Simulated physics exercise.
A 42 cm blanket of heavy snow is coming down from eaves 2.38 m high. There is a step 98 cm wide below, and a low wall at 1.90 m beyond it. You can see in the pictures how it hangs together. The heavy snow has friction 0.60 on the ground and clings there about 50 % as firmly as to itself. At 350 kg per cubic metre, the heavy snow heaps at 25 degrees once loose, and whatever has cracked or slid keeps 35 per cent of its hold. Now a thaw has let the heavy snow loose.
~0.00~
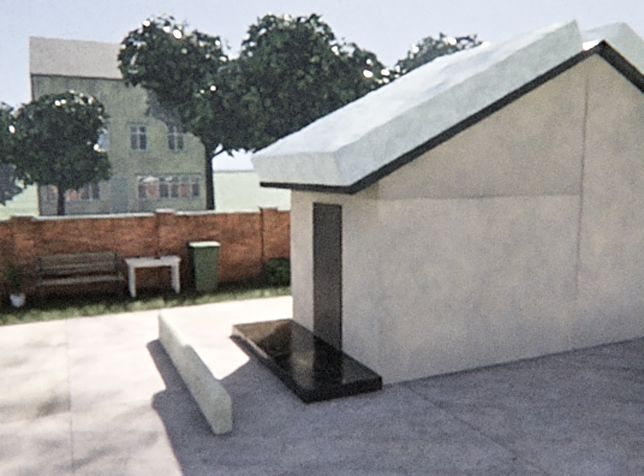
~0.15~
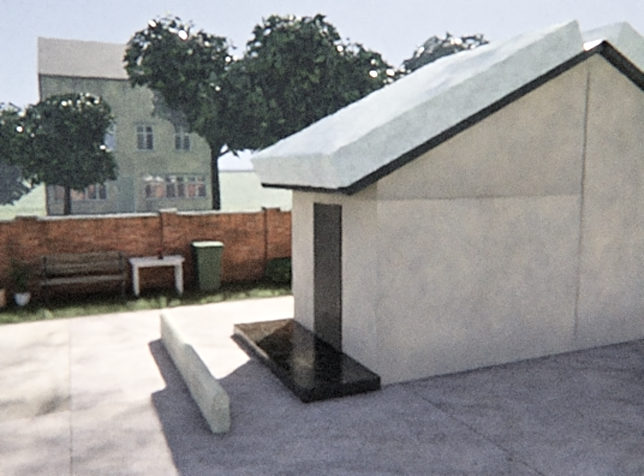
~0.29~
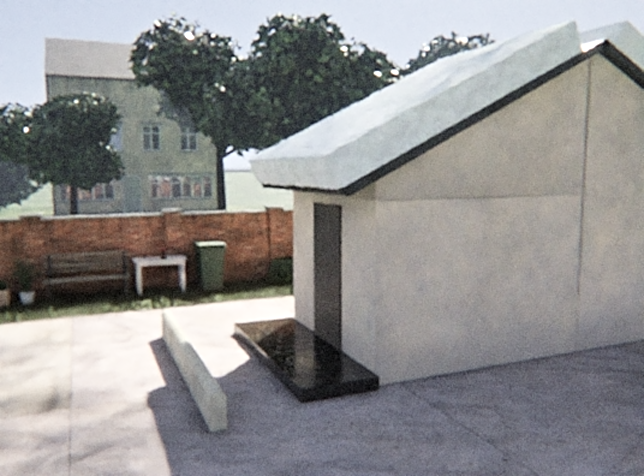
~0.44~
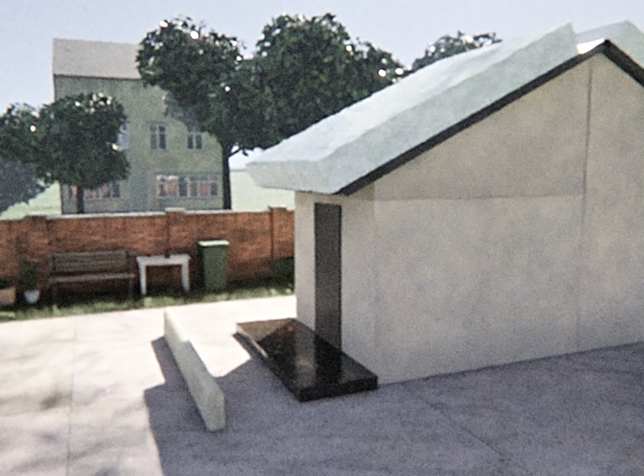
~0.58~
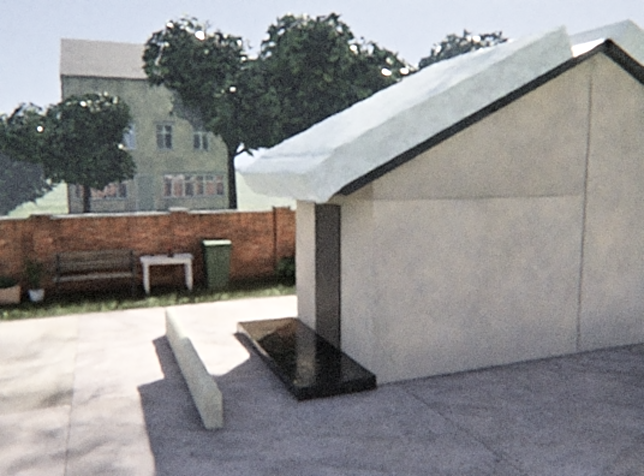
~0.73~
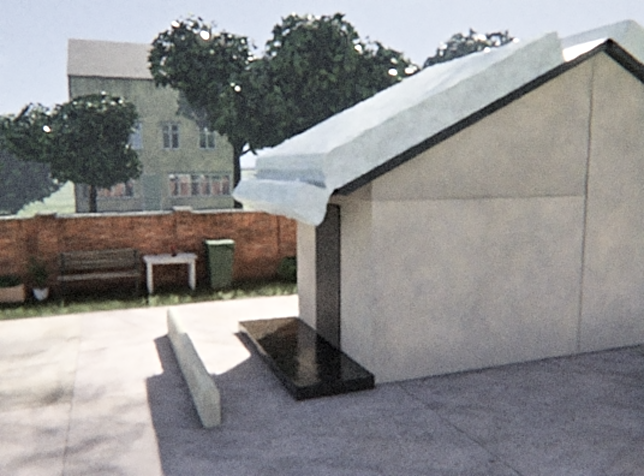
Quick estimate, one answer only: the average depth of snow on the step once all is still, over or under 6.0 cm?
I would say over.
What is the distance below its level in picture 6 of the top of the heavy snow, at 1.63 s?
Measured change: About 0.8 m.
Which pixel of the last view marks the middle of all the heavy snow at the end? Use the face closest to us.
(157, 402).
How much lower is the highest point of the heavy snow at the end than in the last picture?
Around 3.6 m.
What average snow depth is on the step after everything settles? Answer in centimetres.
The average comes out at roughly 14 cm.
After 1.14 s, 88 % of the snow is still up on the roof and 12 % is falling or down.
After 1.63 s, 63 % of the snow is still up on the roof and 37 % is falling or down.
After 2.11 s, 26 % of the snow is still up on the roof and 74 % is falling or down.
After 2.60 s, none of the snow is still up on the roof and all is falling or down.
After 3.90 s, at the end, none of the snow is still up on the roof and the snow on the step is 14 cm deep on average.
